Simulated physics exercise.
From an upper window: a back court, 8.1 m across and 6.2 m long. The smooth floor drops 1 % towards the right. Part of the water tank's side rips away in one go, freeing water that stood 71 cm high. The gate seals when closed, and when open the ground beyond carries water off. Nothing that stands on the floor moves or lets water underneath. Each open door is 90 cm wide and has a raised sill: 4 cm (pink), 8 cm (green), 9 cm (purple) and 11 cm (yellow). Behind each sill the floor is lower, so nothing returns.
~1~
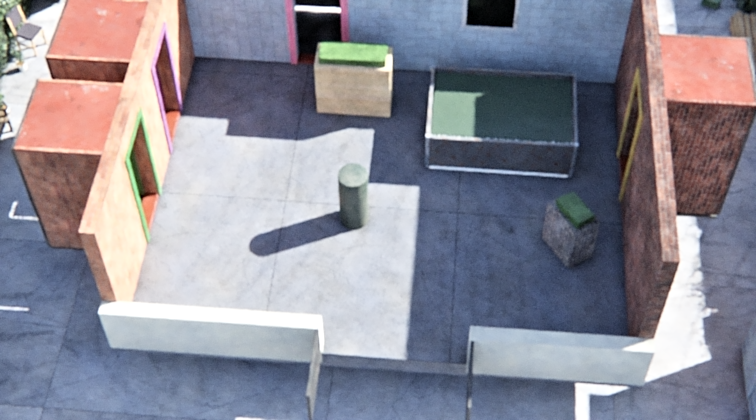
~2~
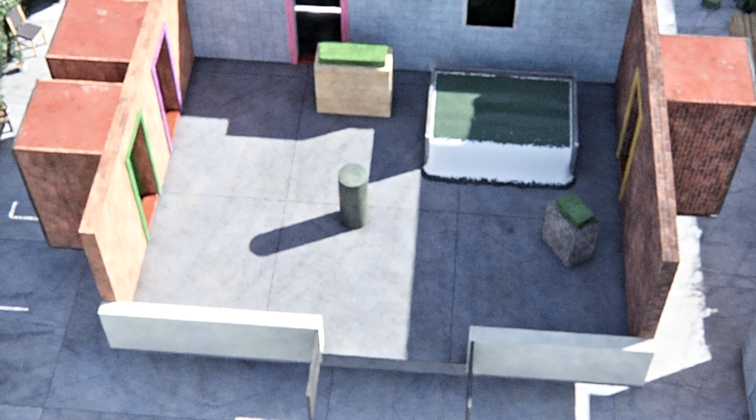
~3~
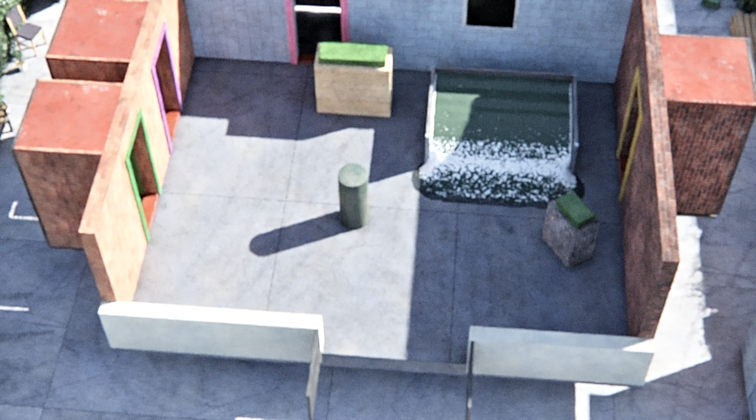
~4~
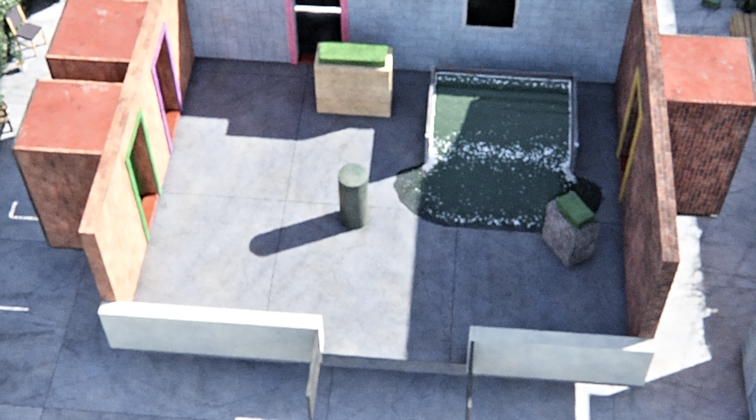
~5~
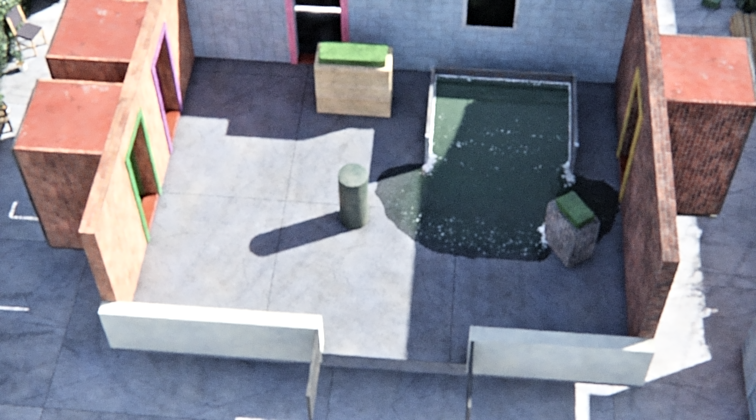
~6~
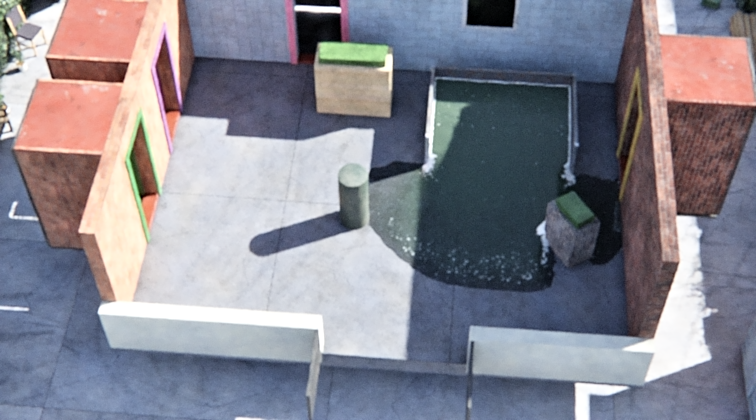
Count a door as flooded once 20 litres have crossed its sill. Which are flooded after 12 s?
Door by door: At the pink door it stays under the limit; at the green door it does not reach the limit; at the purple door it does not reach the limit; at the yellow door it stays under the limit.
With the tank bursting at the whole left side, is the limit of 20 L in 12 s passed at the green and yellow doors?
Then: Green past it, yellow under.
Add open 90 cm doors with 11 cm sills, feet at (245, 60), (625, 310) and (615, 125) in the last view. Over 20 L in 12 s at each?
In turn: Under, past it, under.
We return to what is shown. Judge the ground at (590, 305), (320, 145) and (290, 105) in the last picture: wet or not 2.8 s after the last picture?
In that order: Flooded, dry, not reached.
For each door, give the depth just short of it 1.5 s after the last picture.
In cm: Pink 0, green 0, purple 0, yellow 5.
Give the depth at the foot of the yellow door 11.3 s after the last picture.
Some 7.0 cm.
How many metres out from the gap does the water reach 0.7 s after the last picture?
Some 4.2 m out.
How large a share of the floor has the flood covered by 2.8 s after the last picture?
Some 45 per cent of it.
Then, 0.7 s after the last picture water covers 35 % of the floor and is deepest (45 cm) near (497, 353); pink door not reached, green door not reached, purple door not reached, yellow door 3 cm at the sill, 0 L in.
Then, 1.5 s after the last picture water covers 40 % of the floor and is deepest (52 cm) near (623, 363); pink door not reached, green door not reached, purple door not reached, yellow door 5 cm at the sill, 0 L in.
Then, 2.8 s after the last picture water covers 45 % of the floor and is deepest (26 cm) near (623, 363); pink door not reached, green door not reached, purple door not reached, yellow door 5 cm at the sill, 0 L in.
Then, 6.3 s after the last picture water covers 65 % of the floor and is deepest (16 cm) near (609, 97); pink door not reached, green door 1 cm at the sill, 0 L in, purple door not reached, yellow door 8 cm at the sill, 0 L in.
Then, 11.3 s after the last picture water covers 95 % of the floor and is deepest (8 cm) near (615, 202); pink door 3 cm at the sill, 0 L in, green door 3 cm at the sill, 0 L in, purple door 1 cm at the sill, 0 L in, yellow door 7 cm at the sill, 0 L in.
